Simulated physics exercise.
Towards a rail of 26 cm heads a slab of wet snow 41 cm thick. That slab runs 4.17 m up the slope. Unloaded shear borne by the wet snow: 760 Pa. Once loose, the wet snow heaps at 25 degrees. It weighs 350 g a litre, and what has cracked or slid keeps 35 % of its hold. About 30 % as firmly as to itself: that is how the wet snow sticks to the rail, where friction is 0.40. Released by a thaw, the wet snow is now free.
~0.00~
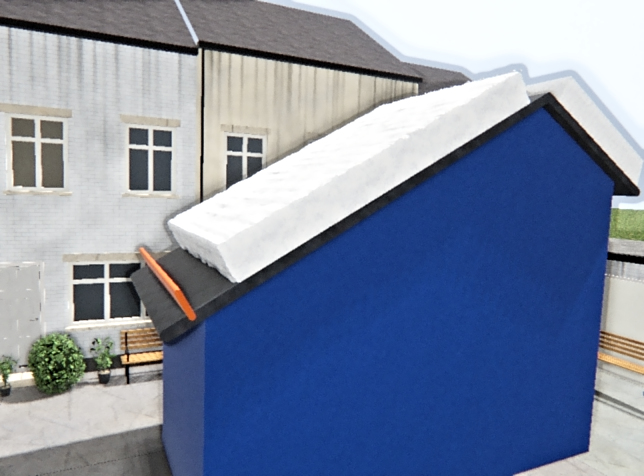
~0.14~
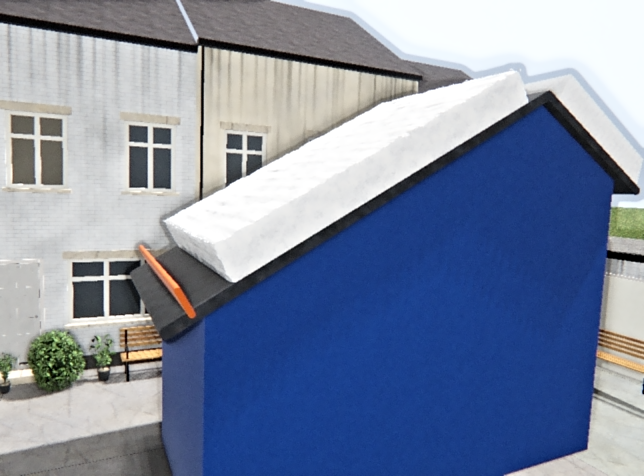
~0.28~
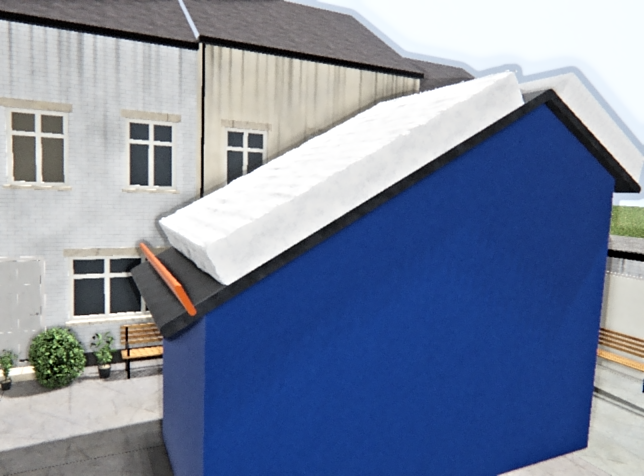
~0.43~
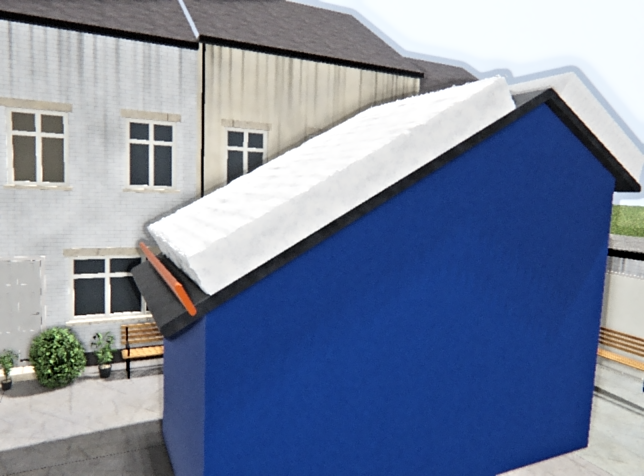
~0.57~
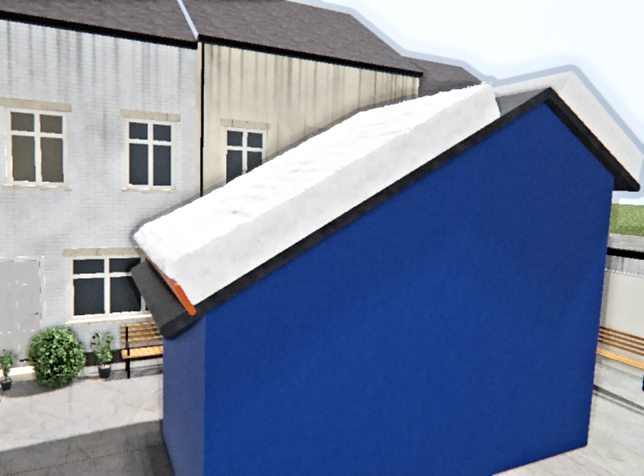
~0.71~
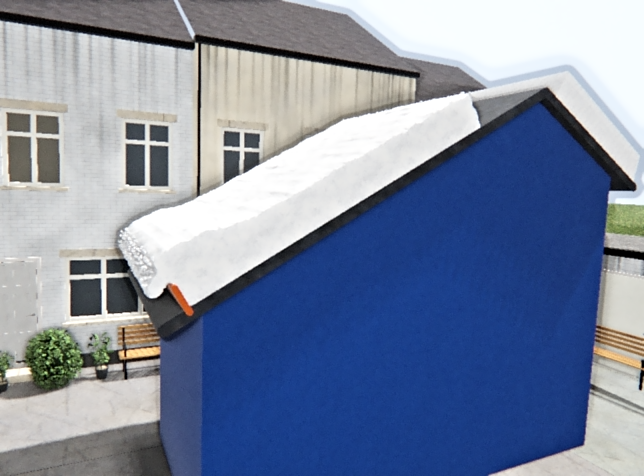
Thick slab of white snow sliding down a dark roof on a blue building, pushing over an orange rail and cracking.
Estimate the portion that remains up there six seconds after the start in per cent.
I would say about 46 %.
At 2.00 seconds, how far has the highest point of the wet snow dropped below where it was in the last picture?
About 1.0 metres.
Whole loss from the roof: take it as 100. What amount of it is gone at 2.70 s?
The share is about 100 %.
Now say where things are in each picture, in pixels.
In the first frame, front end of the wet snow at (219, 251).
In the second frame, front end of the wet snow at (215, 250), its middle shifted 3.4 cm.
In the third frame, front end of the wet snow at (206, 253), its middle shifted 13 cm.
In the fourth frame, front end of the wet snow at (190, 263), its middle shifted 30 cm.
In the fifth frame, front end of the wet snow at (166, 272), its middle shifted 54 cm, 3 % of it past the rail, in one piece.
In the sixth frame, front end of the wet snow at (147, 272), its middle shifted 78 cm, 7 % of it past the rail, cracking.
By 1.30 s, 76 % of the snow is on the roof.
By 2.00 s, 54 % of the snow is on the roof.
By 2.70 s, 47 % of the snow is on the roof.
By 3.40 s, 46 % of the snow is on the roof.
By 6.00 s, at the end, 46 % of the snow is on the roof.
